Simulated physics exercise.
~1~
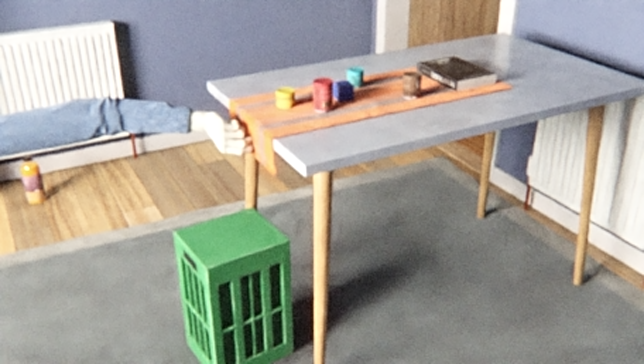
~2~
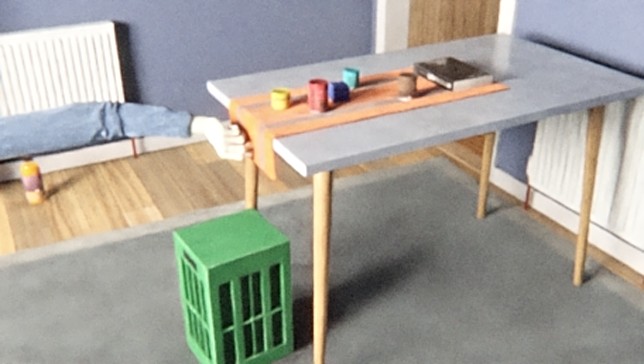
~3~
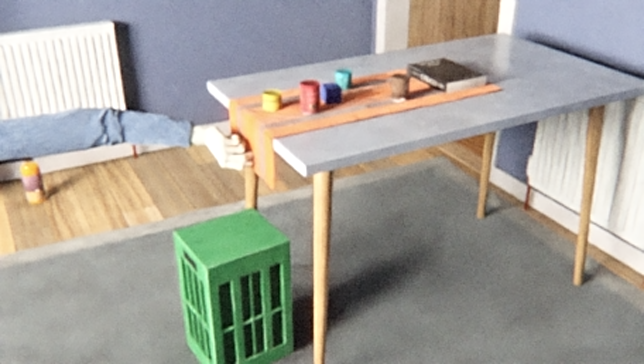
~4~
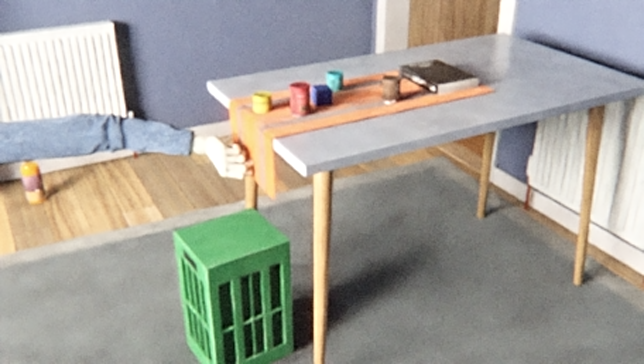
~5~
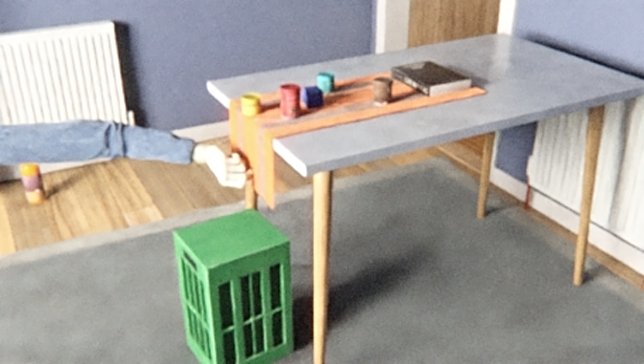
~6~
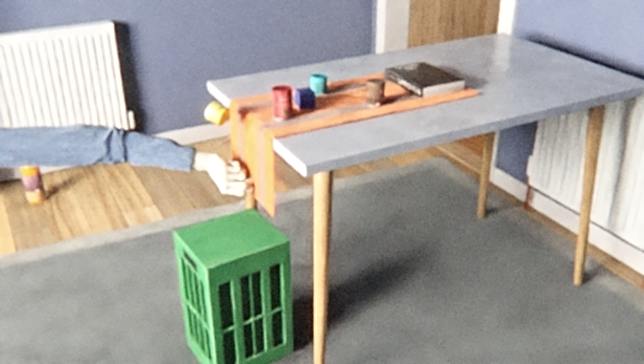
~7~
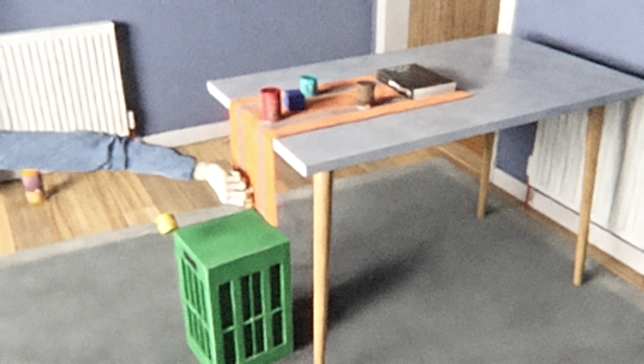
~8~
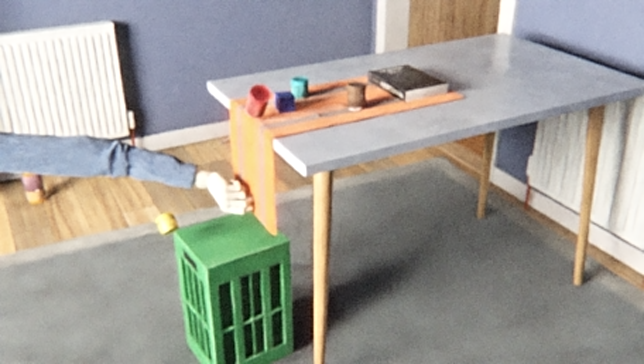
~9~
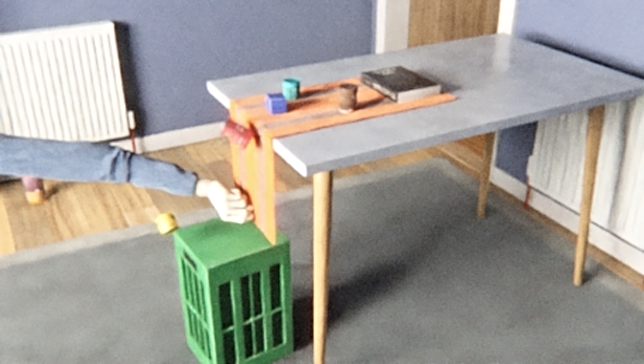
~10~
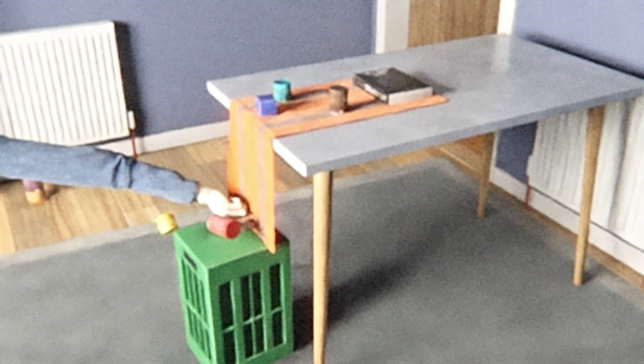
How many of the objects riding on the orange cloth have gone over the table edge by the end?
Two of them go over the edge, the yellow pot and then the red can, while the blue cube, the turquoise pot, the brown pot and the dark book remain on the table.
